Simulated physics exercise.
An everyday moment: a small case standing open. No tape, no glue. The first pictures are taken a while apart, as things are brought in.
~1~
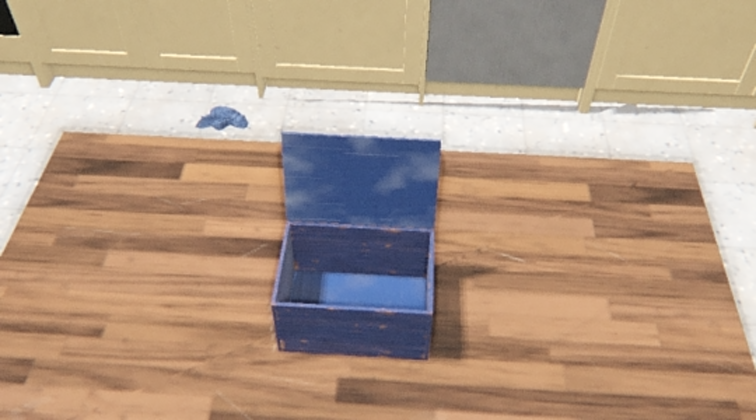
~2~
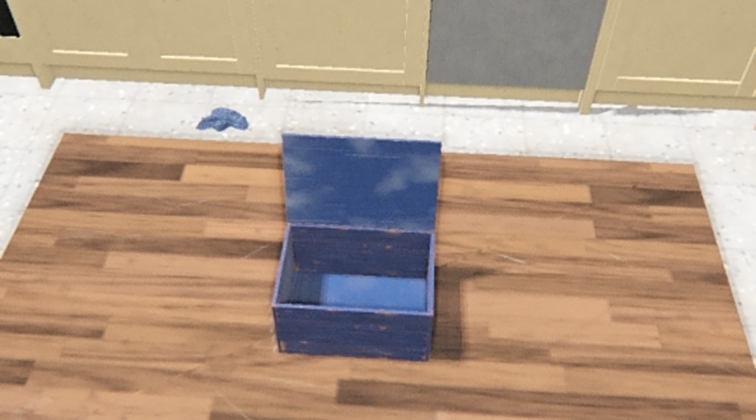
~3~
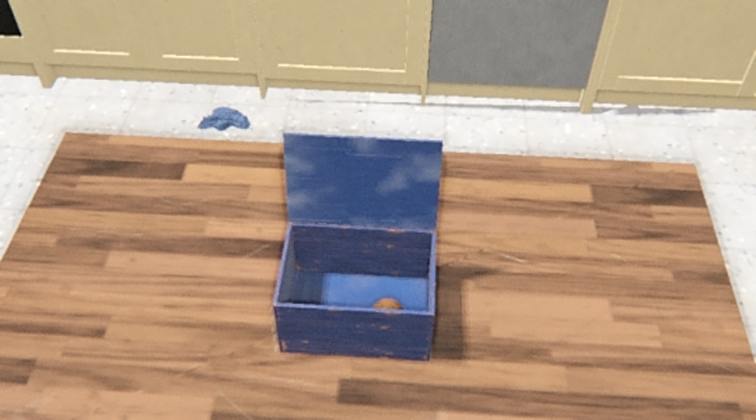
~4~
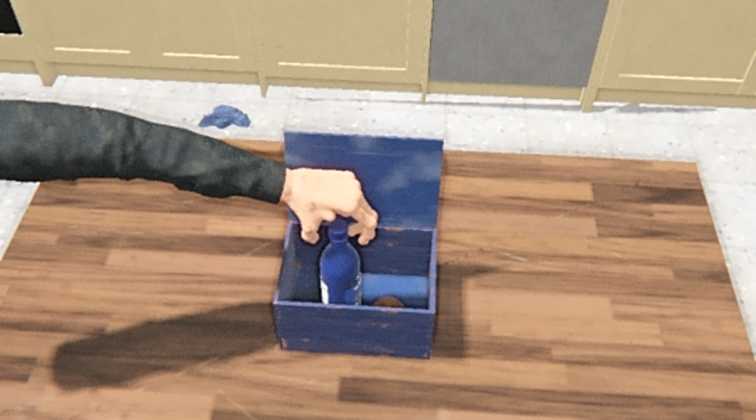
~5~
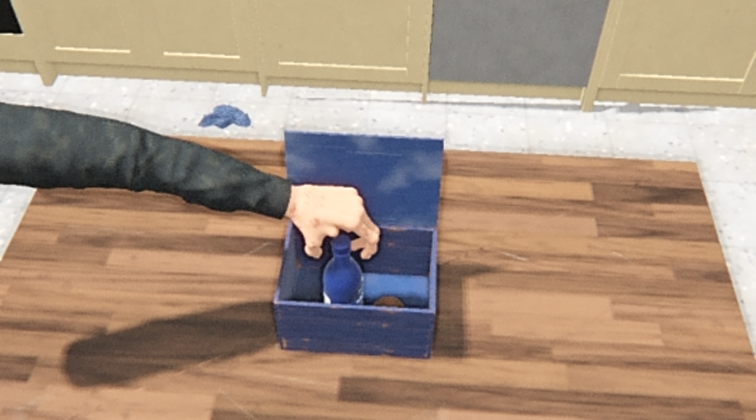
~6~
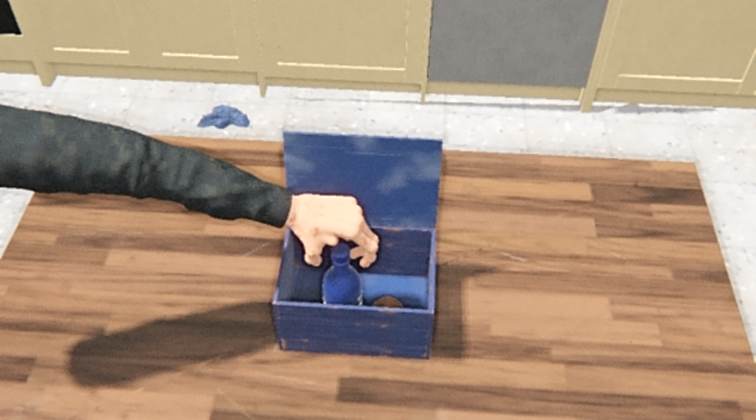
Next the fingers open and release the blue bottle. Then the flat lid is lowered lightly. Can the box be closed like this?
It is held up.
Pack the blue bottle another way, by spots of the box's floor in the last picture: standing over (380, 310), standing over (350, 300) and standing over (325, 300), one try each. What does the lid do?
First, it closes; second, it stays ajar; third, it is held up.
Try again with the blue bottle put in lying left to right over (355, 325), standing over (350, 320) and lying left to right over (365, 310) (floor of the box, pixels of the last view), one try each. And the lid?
First, it sits on the rim; second, it is held up; third, it sits on the rim.
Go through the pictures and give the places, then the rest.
In the first frame, the last thing is not in view yet.
In the second frame, the last thing is not in view yet.
In the third frame, the last thing is not in view yet.
In the fourth frame, still above its spot; blue bottle (340, 268).
In the fifth frame, still above its spot; blue bottle (343, 281).
In the sixth frame, put in, still held; blue bottle (342, 289).
Then, 1.50 s on from there, lid 66° above the rim.
Then, 2.30 s on from there, lid 35° above the rim.
In the end, lid 37° above the rim; both unmoved. At the end, from the last picture's camera, blue bottle near (343, 285).
